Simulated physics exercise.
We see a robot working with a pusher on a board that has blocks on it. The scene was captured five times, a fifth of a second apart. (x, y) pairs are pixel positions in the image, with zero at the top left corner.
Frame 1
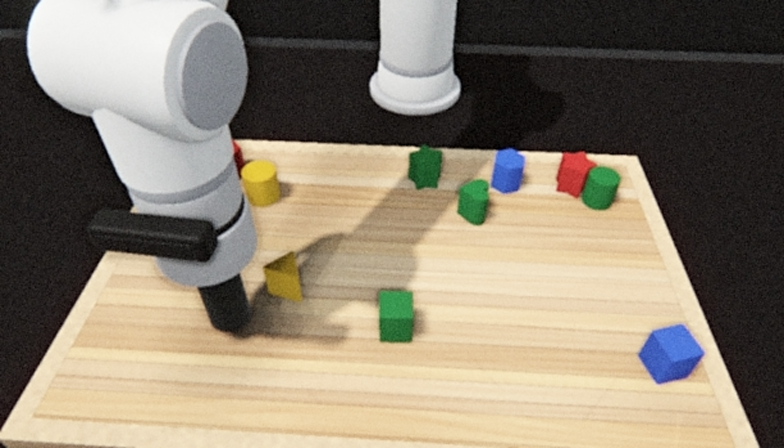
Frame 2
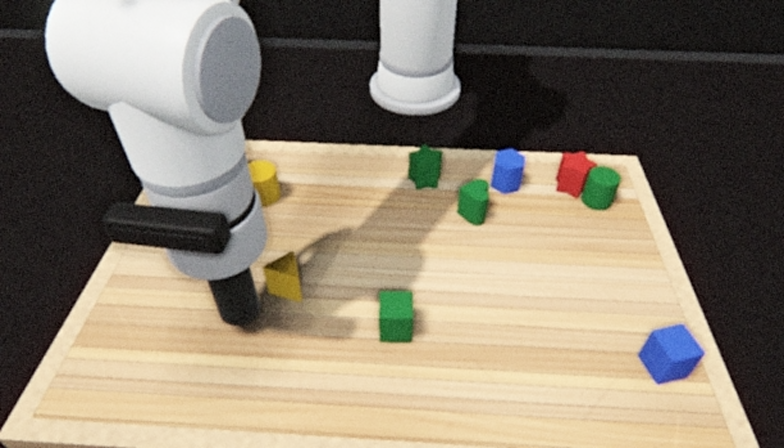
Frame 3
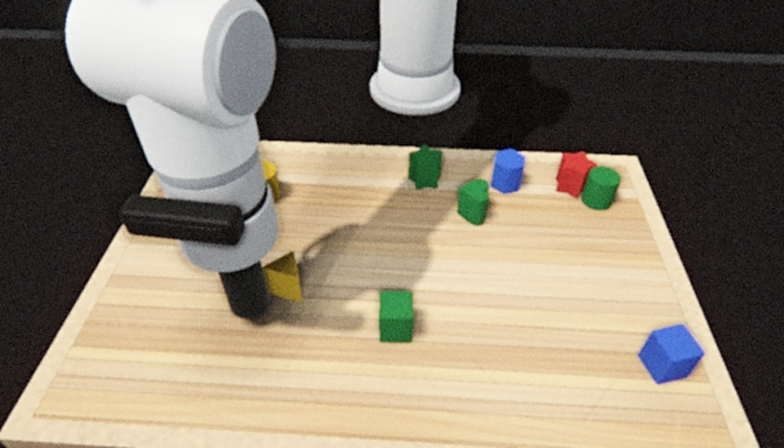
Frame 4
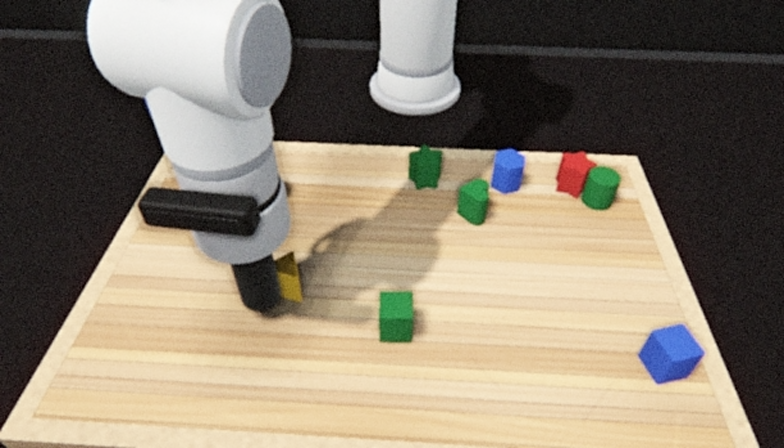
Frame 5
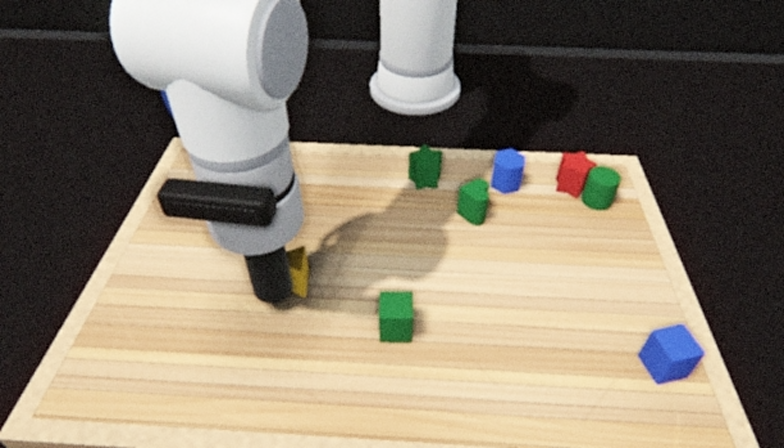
The robot arm moves its black pusher right and slightly up, nudging the yellow triangular block.
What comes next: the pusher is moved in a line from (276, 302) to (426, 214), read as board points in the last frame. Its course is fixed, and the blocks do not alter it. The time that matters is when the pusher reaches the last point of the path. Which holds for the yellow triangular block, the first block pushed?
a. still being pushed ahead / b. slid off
The correct letter is b.
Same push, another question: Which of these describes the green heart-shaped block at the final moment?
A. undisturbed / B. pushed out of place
I'll go with A - undisturbed.
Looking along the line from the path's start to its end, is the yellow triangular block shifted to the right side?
The answer is no.
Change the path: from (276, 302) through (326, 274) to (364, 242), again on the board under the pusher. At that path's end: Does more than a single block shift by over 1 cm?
Going by the path, no.
On the path given first. One third of the way, pusher at (330, 255); yellow triangular block at (341, 224), turned 15° anticlockwise.
Two thirds of the way, pusher at (381, 226); yellow triangular block at (362, 200), turned 65° anticlockwise.
At the end, pusher at (427, 200); yellow triangular block at (362, 200), turned 70° anticlockwise; green heart-shaped block not moved.
